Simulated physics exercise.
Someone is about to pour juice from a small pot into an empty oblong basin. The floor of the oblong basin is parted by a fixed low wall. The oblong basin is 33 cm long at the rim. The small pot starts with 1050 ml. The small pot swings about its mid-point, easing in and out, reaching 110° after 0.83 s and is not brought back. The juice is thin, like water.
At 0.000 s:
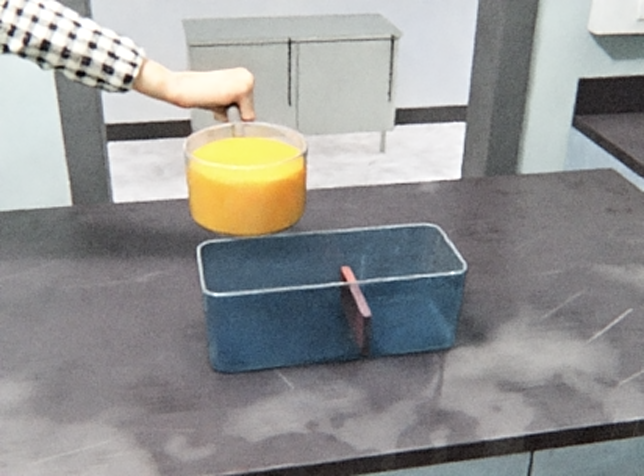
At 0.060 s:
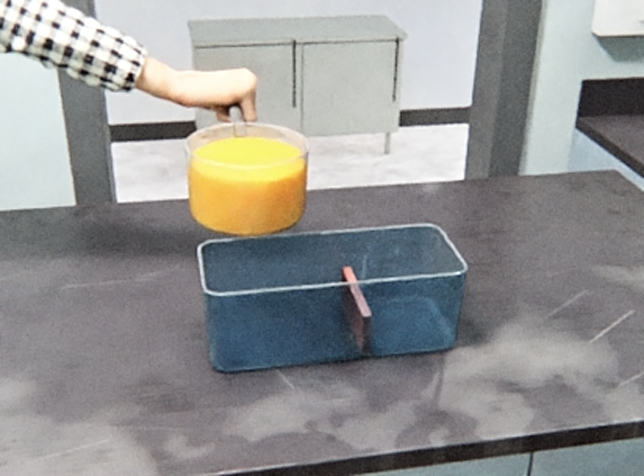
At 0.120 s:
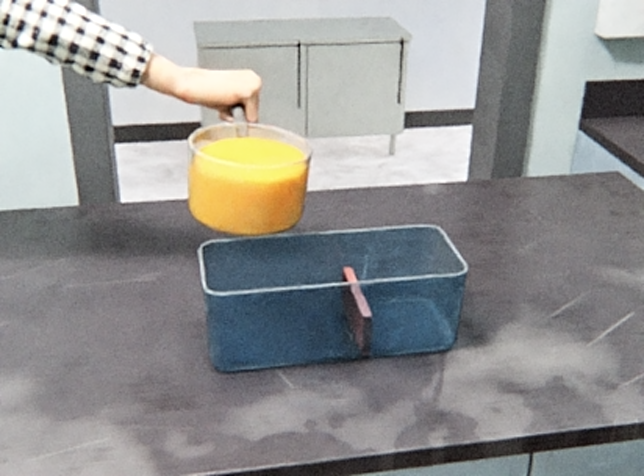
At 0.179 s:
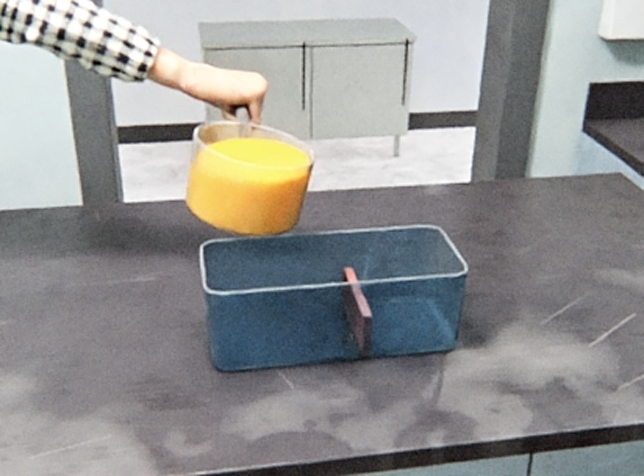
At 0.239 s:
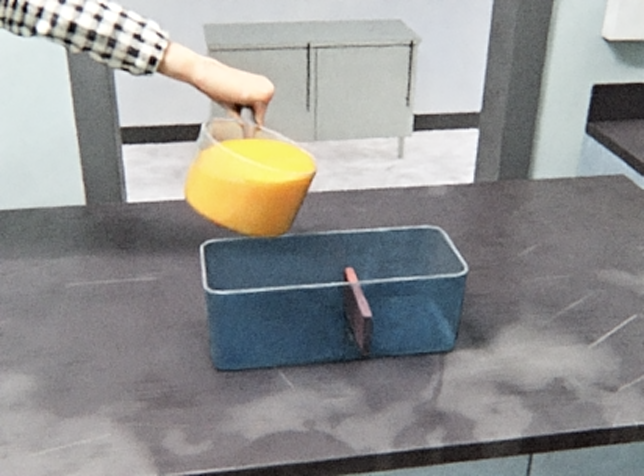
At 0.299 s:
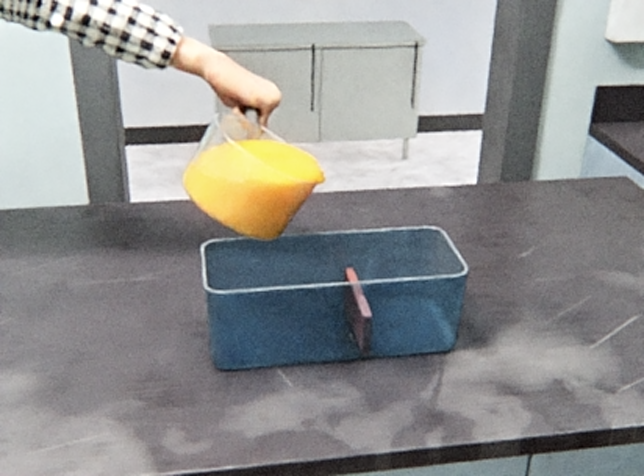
A hand tilts a clear pot of orange juice rightward above a blue divided basin.
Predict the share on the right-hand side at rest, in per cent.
The far part has some 32 per cent.
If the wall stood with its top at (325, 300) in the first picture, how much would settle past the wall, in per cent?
Then about 70 per cent.
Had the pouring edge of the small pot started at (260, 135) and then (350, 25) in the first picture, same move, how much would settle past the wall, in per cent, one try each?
First 10, then 80 per cent.
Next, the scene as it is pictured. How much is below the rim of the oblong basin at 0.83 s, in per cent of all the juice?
Some 88 per cent.
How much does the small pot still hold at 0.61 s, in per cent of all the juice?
Some 38 per cent.
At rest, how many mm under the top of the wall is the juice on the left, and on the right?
Some 34 mm on the left and 38 mm on the right.
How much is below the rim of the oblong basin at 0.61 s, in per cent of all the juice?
Some 32 per cent.
By 0.61 s the tilt is 92° and 38 per cent is still to pour, 12 is left of the wall and 20 right of it.
By 0.83 s the tilt is 110° and 7 per cent is still to pour, 56 is left of the wall and 32 right of it.
By 1.07 s the tilt is 110° and 0 per cent is still to pour, 63 is left of the wall and 32 right of it.
By 1.33 s the tilt is 110° and 0 per cent is still to pour, 64 is left of the wall and 32 right of it.
At rest 64 per cent lies left of the wall, 32 right of it and 4 outside.
